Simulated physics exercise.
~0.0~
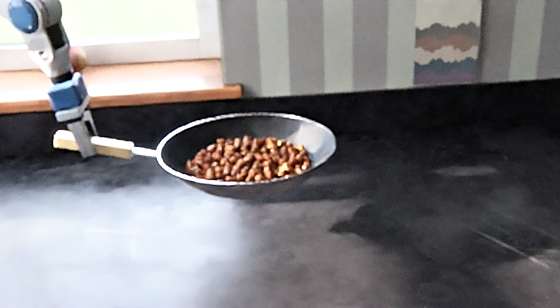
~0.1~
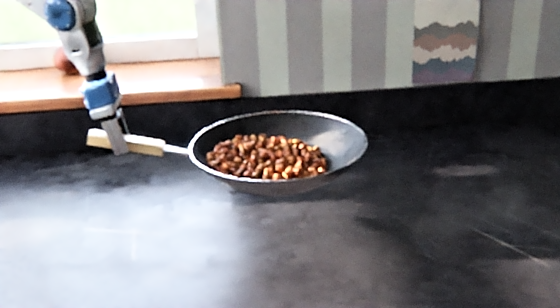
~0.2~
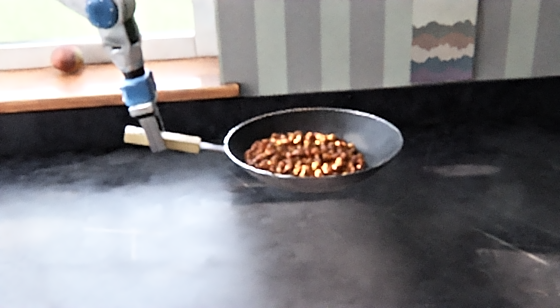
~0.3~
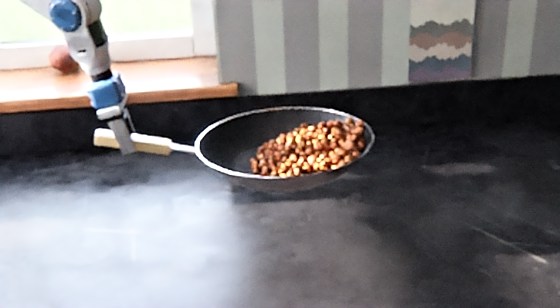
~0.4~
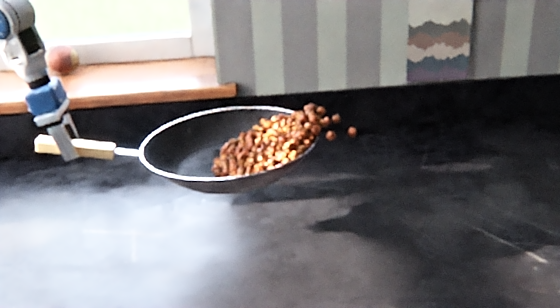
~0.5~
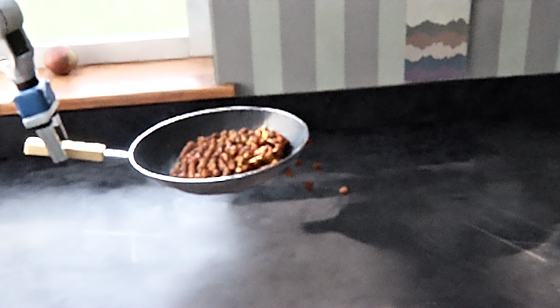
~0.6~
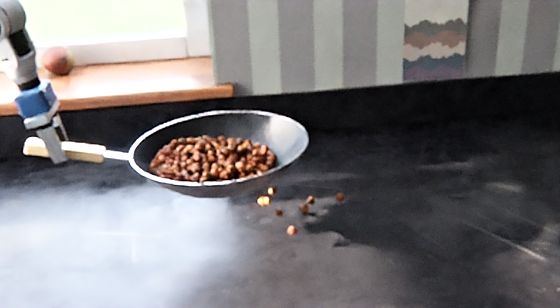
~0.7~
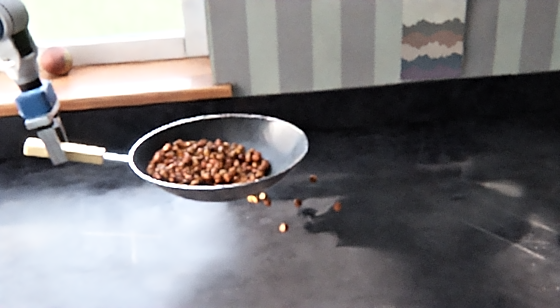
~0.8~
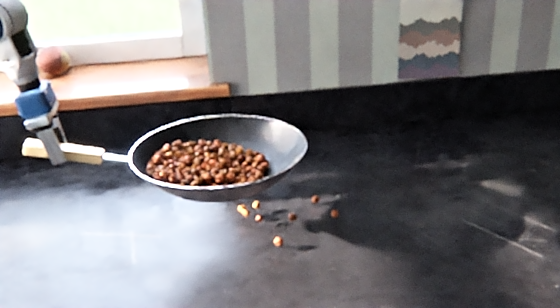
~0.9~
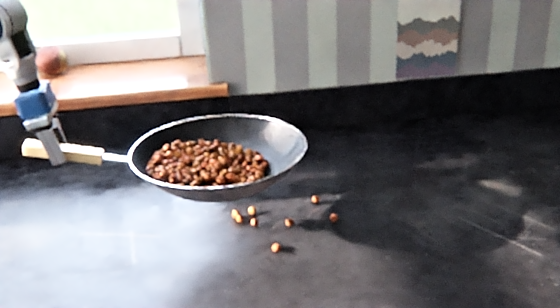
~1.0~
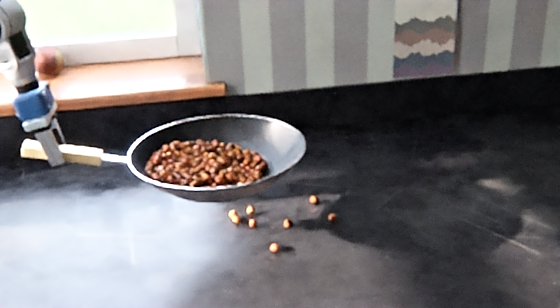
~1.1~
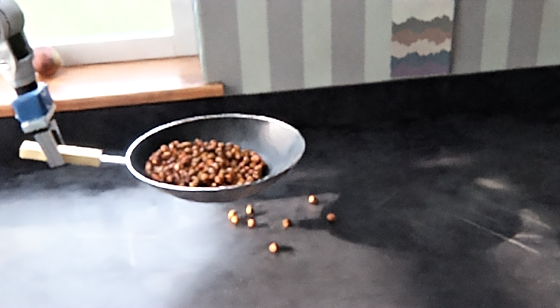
A robot arm held a frying pan of hazelnuts above a dark countertop, moved it right, then swung it back left, sending a few nuts over the far rim. They dropped and settled on the counter while most stayed in the pan, now held still.
